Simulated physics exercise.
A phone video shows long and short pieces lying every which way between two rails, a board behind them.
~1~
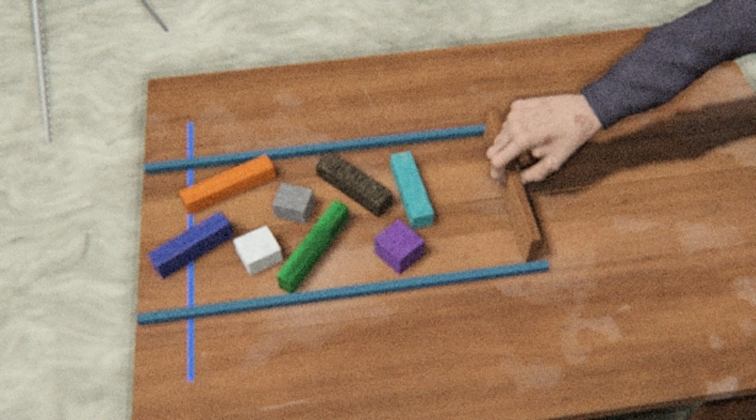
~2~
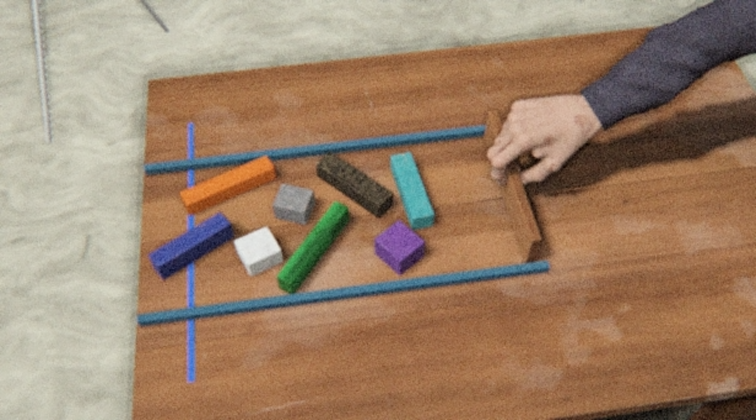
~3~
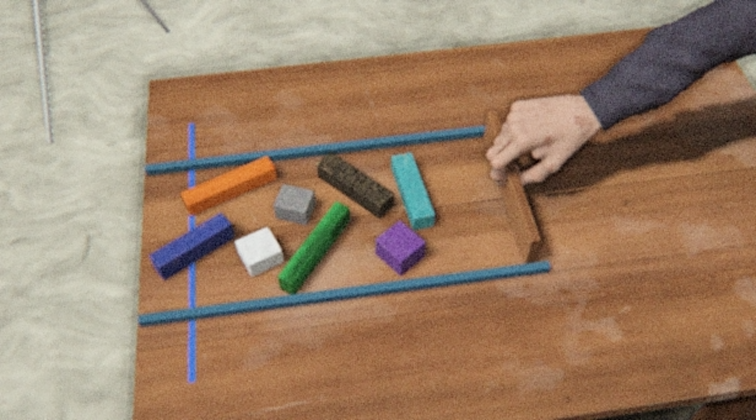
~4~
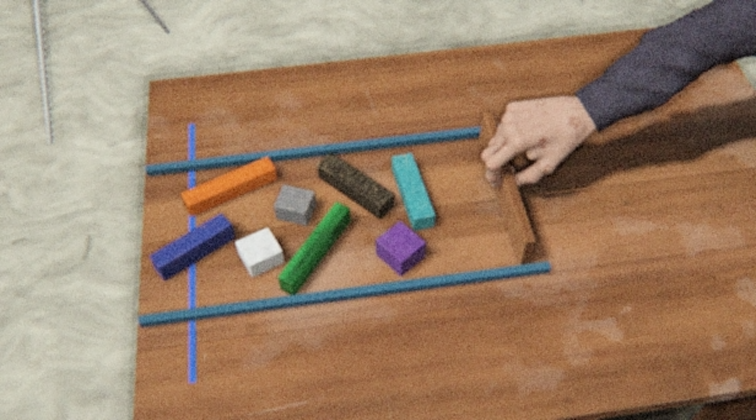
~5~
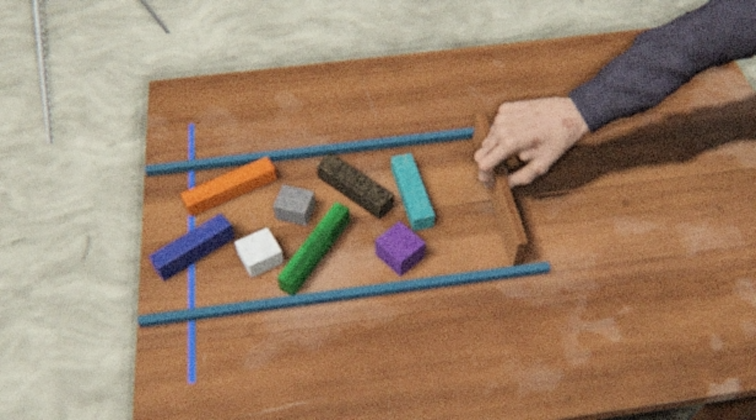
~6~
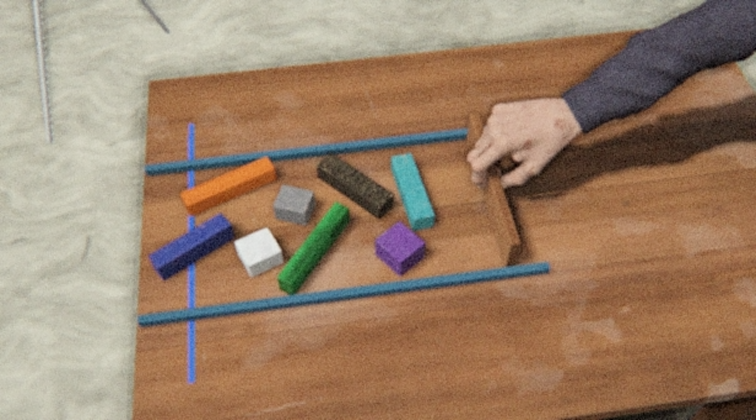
A hand held a wooden board upright between two blue rails, then slid it slightly left toward the scattered colored sticks and blocks, which stayed still on the wooden table.
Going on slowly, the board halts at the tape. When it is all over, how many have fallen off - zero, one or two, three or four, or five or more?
Count: Three or four.
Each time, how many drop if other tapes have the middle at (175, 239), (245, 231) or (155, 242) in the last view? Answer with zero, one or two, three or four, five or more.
Going tape by tape, I get five or over, then none, then at least five.
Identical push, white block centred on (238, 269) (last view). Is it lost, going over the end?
Result: It comes off.
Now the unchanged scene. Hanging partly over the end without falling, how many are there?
The tally is 1.
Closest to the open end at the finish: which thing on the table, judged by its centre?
The green stick is the one you want.
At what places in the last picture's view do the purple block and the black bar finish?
One is at about (172, 270), the other at about (157, 204).
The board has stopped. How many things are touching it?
2 end up touching it.
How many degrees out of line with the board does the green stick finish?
The angle is some 10°.
Soon after, none off yet; blue bar at rest near (193, 246); orange stick at rest near (229, 186); white block at rest near (259, 252).
After that, none off yet; blue bar at rest near (193, 246); orange stick moving near (222, 187); white block displaced a little near (243, 253).
And then, none off yet; blue bar displaced about its own width near (139, 258); orange stick displaced about its own width near (146, 197); white block displaced well along near (163, 276).
In the end, the number that fall off is three or four; gone, grey block, white block, orange stick and blue bar.
